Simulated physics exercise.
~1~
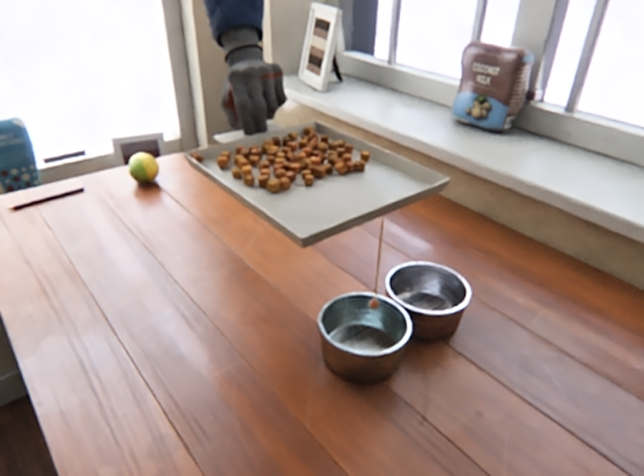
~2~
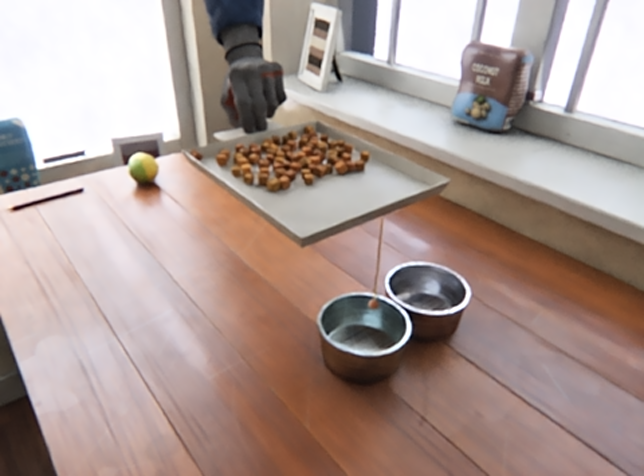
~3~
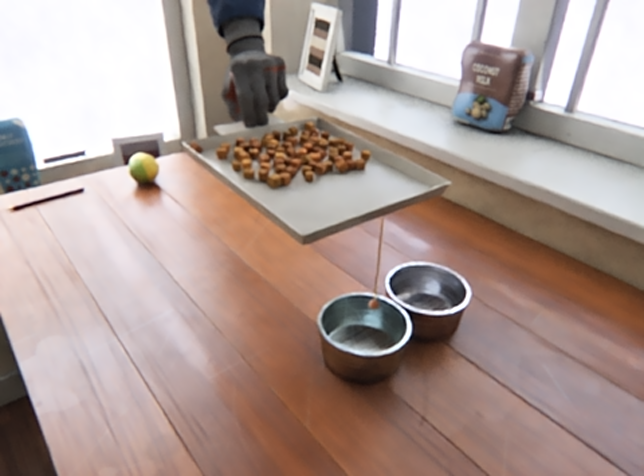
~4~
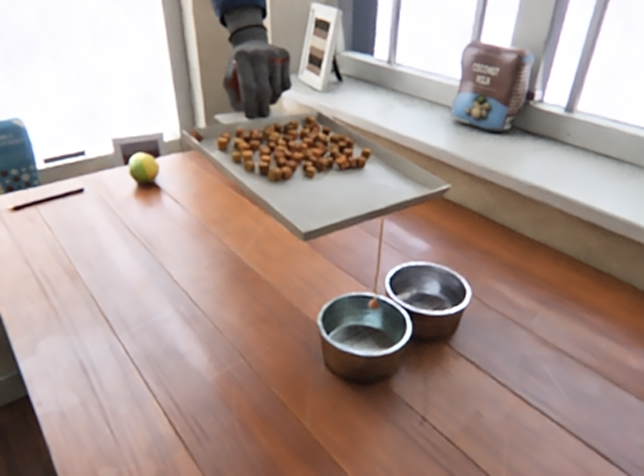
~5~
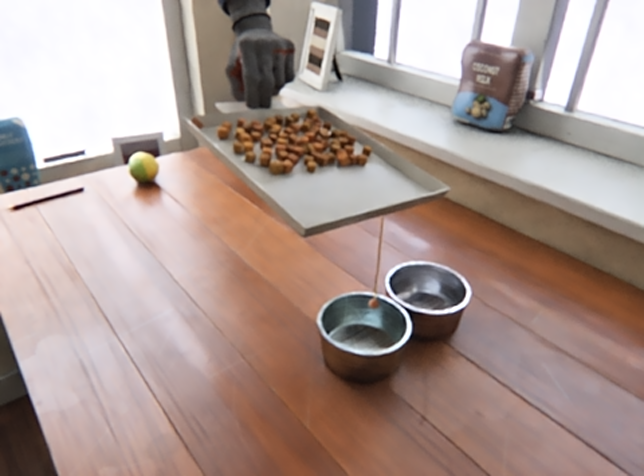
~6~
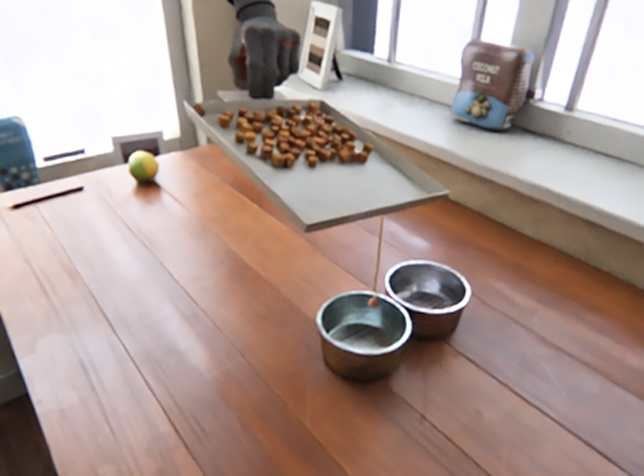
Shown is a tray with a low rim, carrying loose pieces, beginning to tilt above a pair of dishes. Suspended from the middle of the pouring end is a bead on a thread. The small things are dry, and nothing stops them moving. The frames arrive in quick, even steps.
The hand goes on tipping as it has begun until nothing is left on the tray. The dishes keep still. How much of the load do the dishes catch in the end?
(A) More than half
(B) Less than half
A.
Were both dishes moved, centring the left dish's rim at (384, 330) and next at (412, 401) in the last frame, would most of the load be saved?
At place one the bulk; at place two the minor share.
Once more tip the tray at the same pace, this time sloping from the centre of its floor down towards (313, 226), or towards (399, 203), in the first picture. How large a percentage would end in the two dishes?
About 20 % and about 70 %.
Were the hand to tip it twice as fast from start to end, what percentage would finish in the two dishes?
I'd put it at some 80 per cent.
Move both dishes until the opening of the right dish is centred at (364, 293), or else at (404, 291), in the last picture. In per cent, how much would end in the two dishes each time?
Roughly 10% the first time and 70% the second time.
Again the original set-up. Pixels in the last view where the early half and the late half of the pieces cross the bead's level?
(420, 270) first, (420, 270) later.
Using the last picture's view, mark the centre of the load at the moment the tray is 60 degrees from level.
The middle of the load sits near (404, 179).
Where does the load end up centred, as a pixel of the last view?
(423, 308).
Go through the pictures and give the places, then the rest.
Corners of the pouring end at (303, 234) and (445, 178), level; middle of the load at (291, 158), brown sugar cubes; left dish at (394, 360); right dish at (457, 319); bead on its thread at (374, 304), in the first picture.
Corners of the pouring end at (303, 233) and (444, 179), level; middle of the load at (291, 157), in the second picture.
Corners of the pouring end at (304, 231) and (445, 181), tipped barely, lowest at the right corner; middle of the load at (291, 153), in the third picture.
Corners of the pouring end at (305, 228) and (445, 184), tipped a little, lowest at the right corner; middle of the load at (292, 147), in the fourth picture.
Corners of the pouring end at (307, 224) and (445, 187), tipped a little, lowest at the right corner; middle of the load at (293, 140), in the fifth picture.
Corners of the pouring end at (309, 220) and (444, 189), tipped a little, lowest at the right corner; middle of the load at (295, 133); left dish at (394, 359); right dish at (457, 318), in the sixth picture.
Soon after the last picture, tray tipped steeply; nearly all on the tray; a small part in the right dish; a small part in the air.
A little later, tray tipped past a quarter turn; most on the tray; a small part in the right dish; a stray few outside both; a small part in the air.
Later still, tray tipped past a quarter turn; a small part in the left dish; most in the right dish; a small part outside both.
At rest, tray tipped past a quarter turn; a small part in the left dish; most in the right dish; a small part outside both.
